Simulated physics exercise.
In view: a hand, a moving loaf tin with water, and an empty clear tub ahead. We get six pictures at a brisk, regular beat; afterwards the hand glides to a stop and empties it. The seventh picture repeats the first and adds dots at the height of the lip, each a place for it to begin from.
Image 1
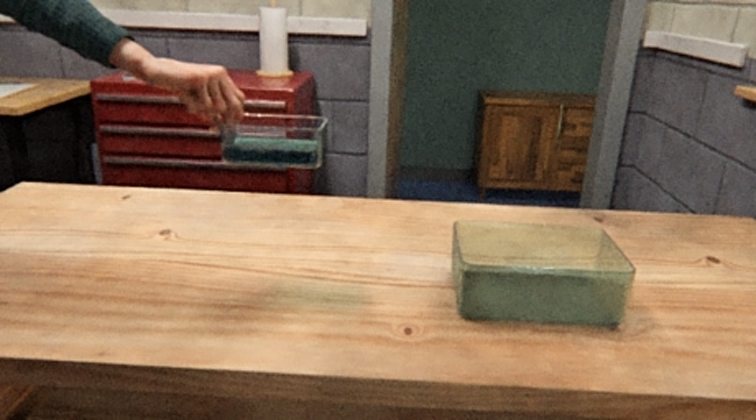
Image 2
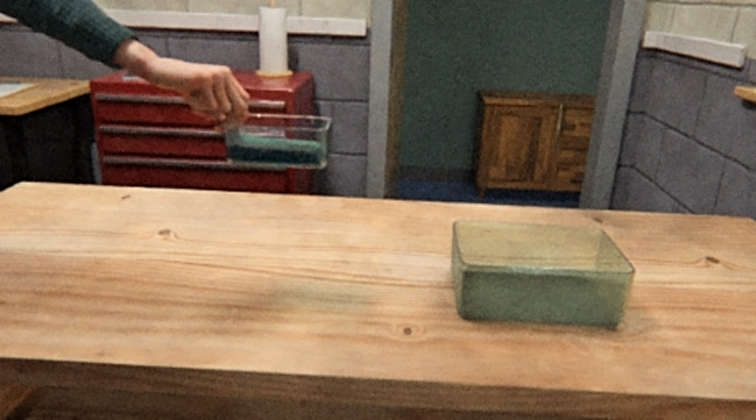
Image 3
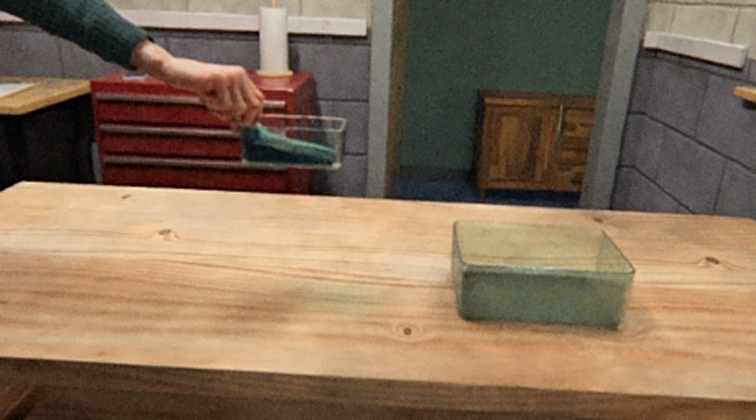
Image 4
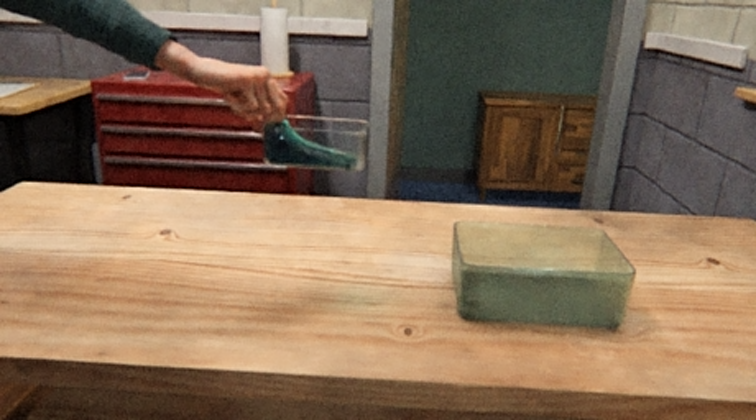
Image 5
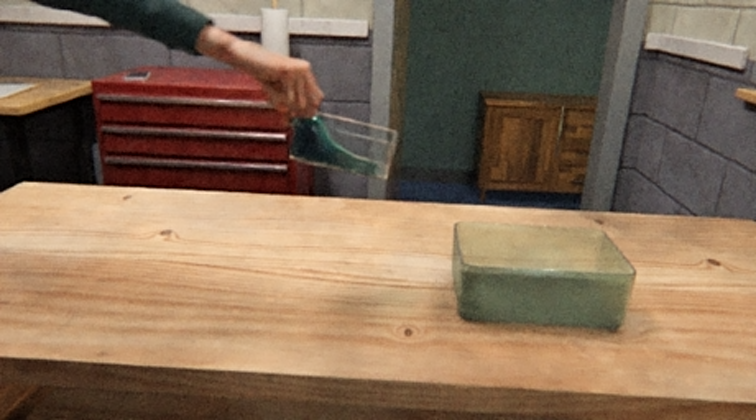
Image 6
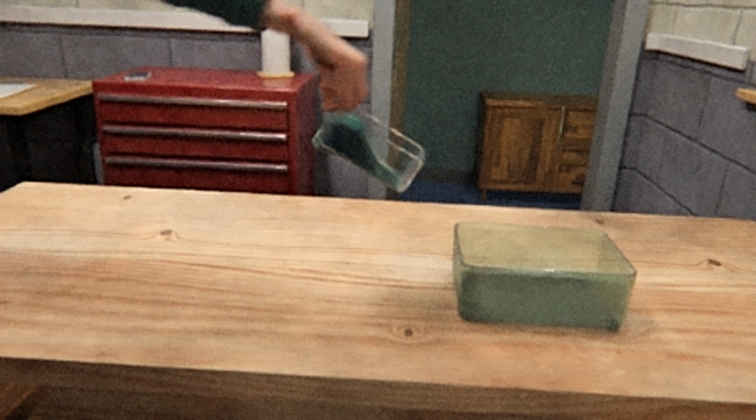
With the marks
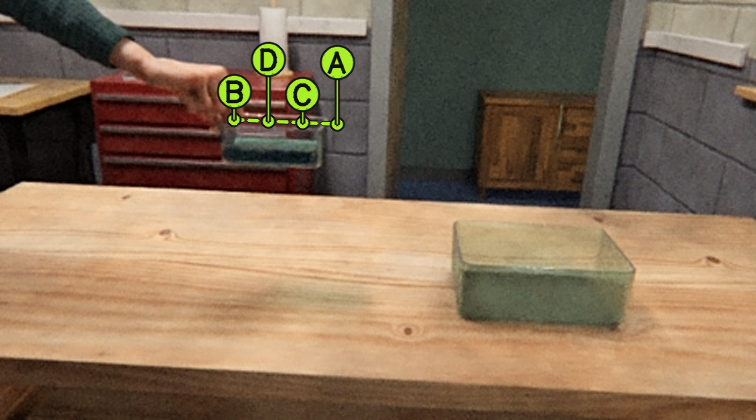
A hand carries a clear container of dark green liquid rightward above a table, tilting it.
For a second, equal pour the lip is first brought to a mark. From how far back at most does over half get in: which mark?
The limit is C.
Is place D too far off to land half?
Yes.
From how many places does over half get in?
Two.
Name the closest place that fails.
Here it is place D.
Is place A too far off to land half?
No, that is safe.
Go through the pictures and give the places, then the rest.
Upright, lip at (323, 123); tub from (457, 315) to (622, 324); nothing has left yet, in the first frame.
Upright, lip at (328, 123); nothing has left yet, in the second frame.
Upright, lip at (343, 124); nothing has left yet, in the third frame.
Upright, lip at (366, 126); water is over the rim, down to (274, 121), in the fourth frame.
Tipped about 11°, lip at (395, 137); water is over the rim, down to (293, 126), in the fifth frame.
Tipped about 29°, lip at (423, 154); water is over the rim, down to (316, 146), in the sixth frame.
On the marked copy, A at (337, 124); B at (234, 119); C at (302, 122); D at (268, 121).
For place A, about 82 % lands in the tub, 6 % falls short and 12 % goes beside or beyond.
For place B, about 5 % lands in the tub, 90 % falls short and 5 % goes beside or beyond.
For place C, about 66 % lands in the tub, 25 % falls short and 10 % goes beside or beyond.
For place D, about 36 % lands in the tub, 58 % falls short and 5 % goes beside or beyond.
